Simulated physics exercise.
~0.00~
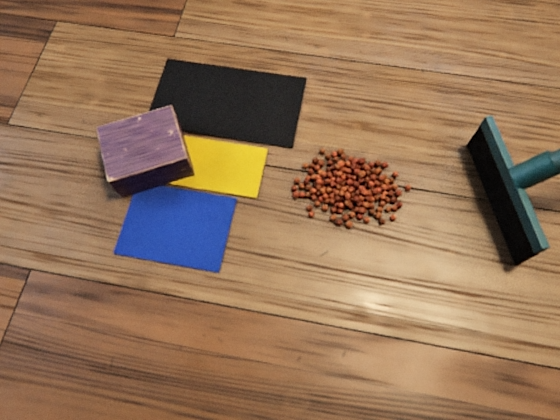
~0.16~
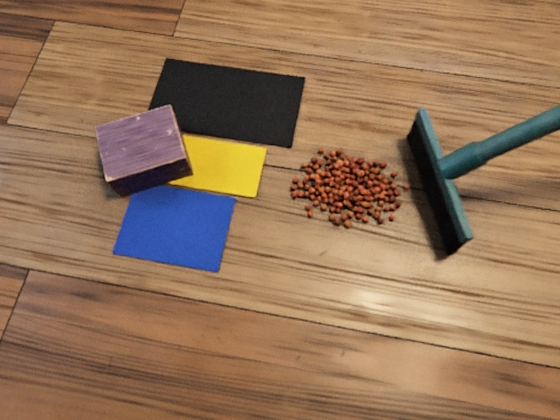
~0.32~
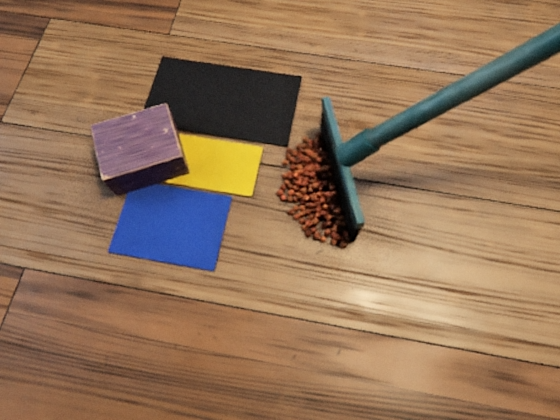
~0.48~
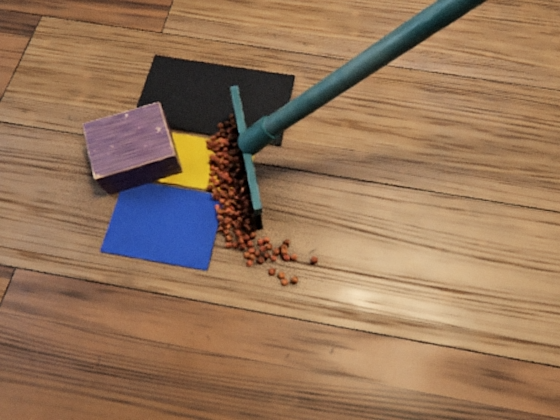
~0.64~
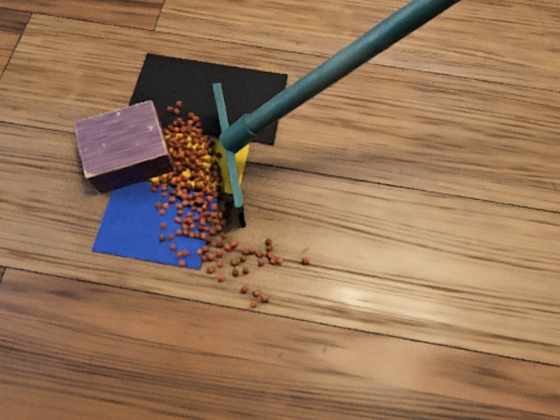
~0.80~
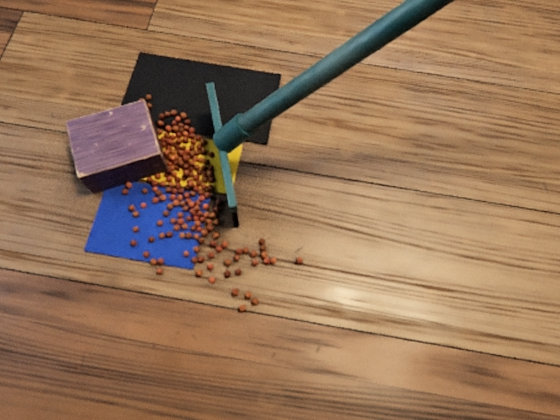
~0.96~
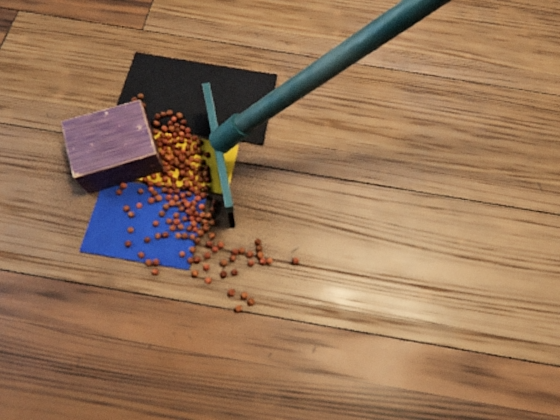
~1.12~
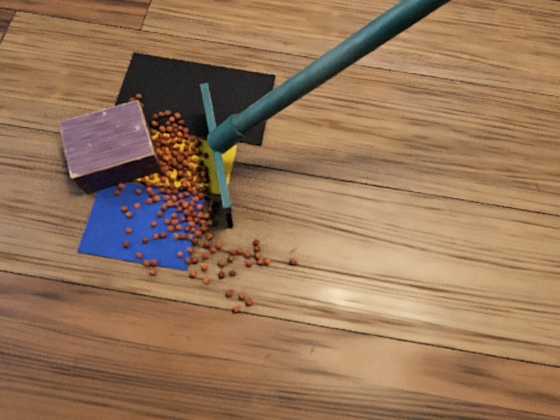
On a wooden floor, a green squeegee swept a patch of small reddish-brown balls leftwards over yellow, blue and black mats towards a purple block, where they spread out, some trailing on bare wood, and the squeegee stopped just short of the block.
